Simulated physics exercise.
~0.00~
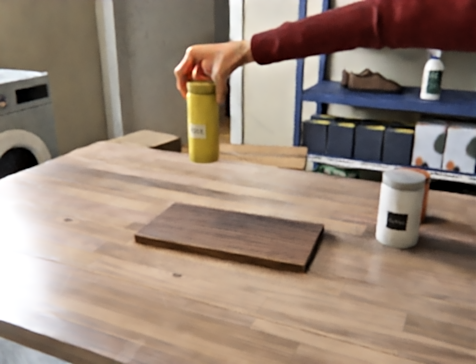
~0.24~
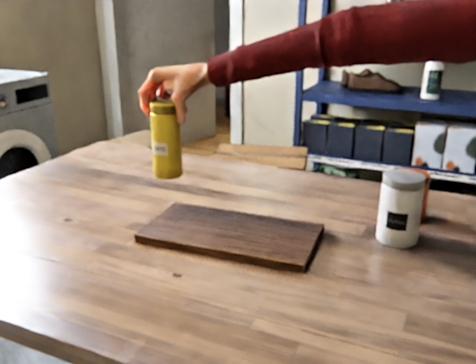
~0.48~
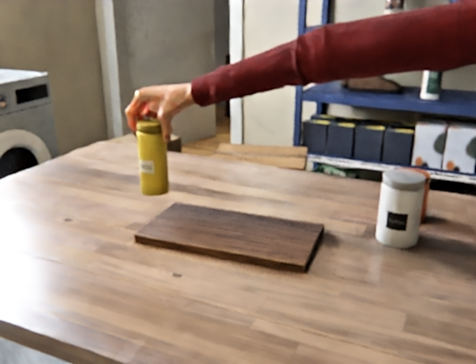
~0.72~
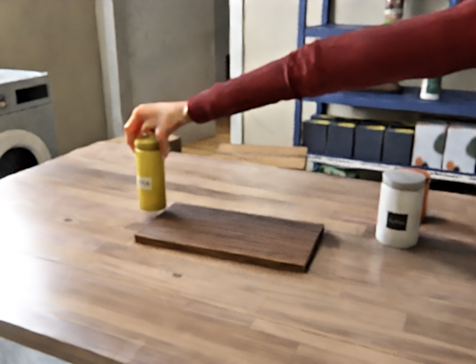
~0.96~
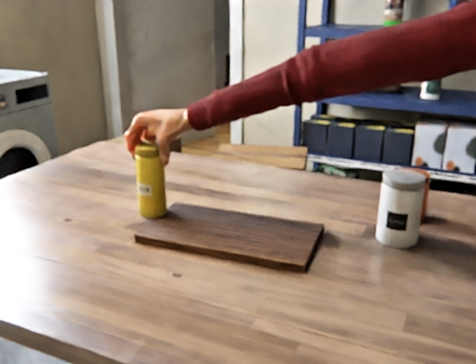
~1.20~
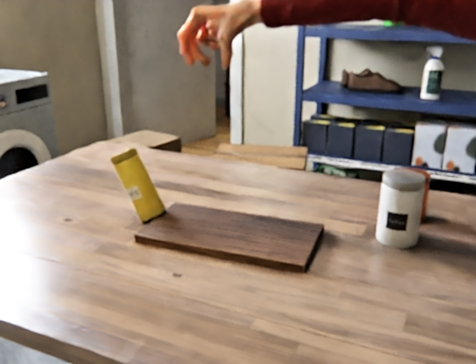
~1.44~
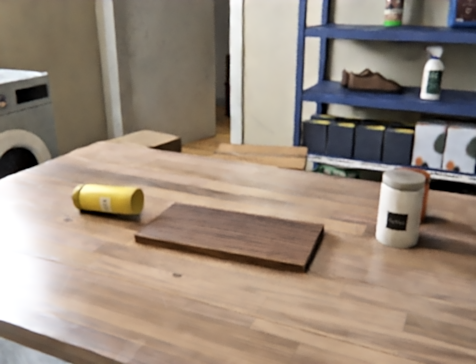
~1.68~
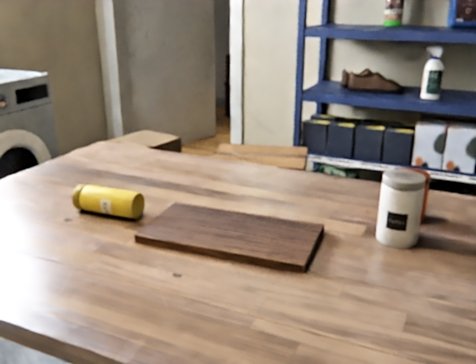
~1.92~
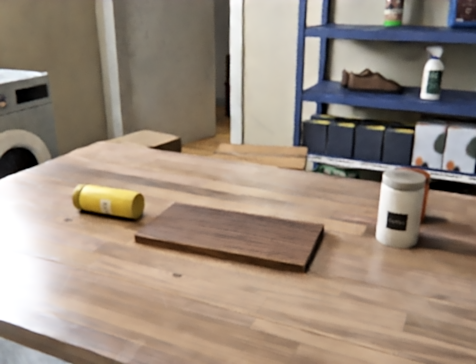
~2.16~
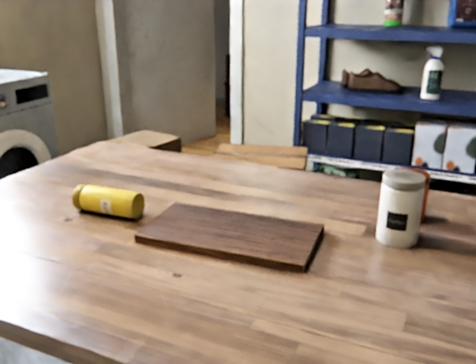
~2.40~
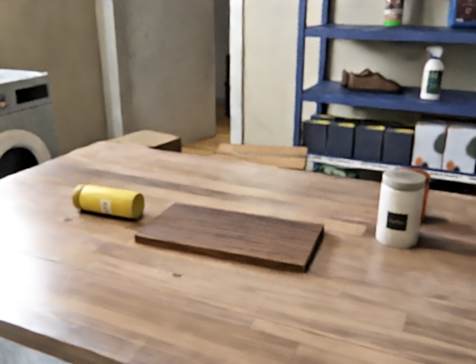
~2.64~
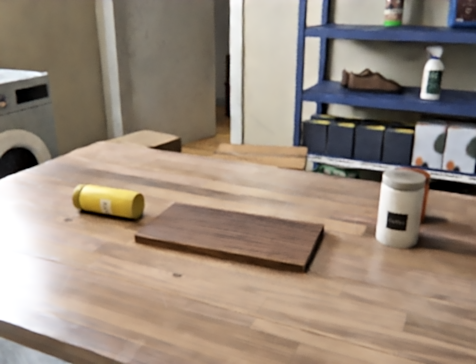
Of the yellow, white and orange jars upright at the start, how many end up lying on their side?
One of them, the yellow jar, ends up lying on its side.
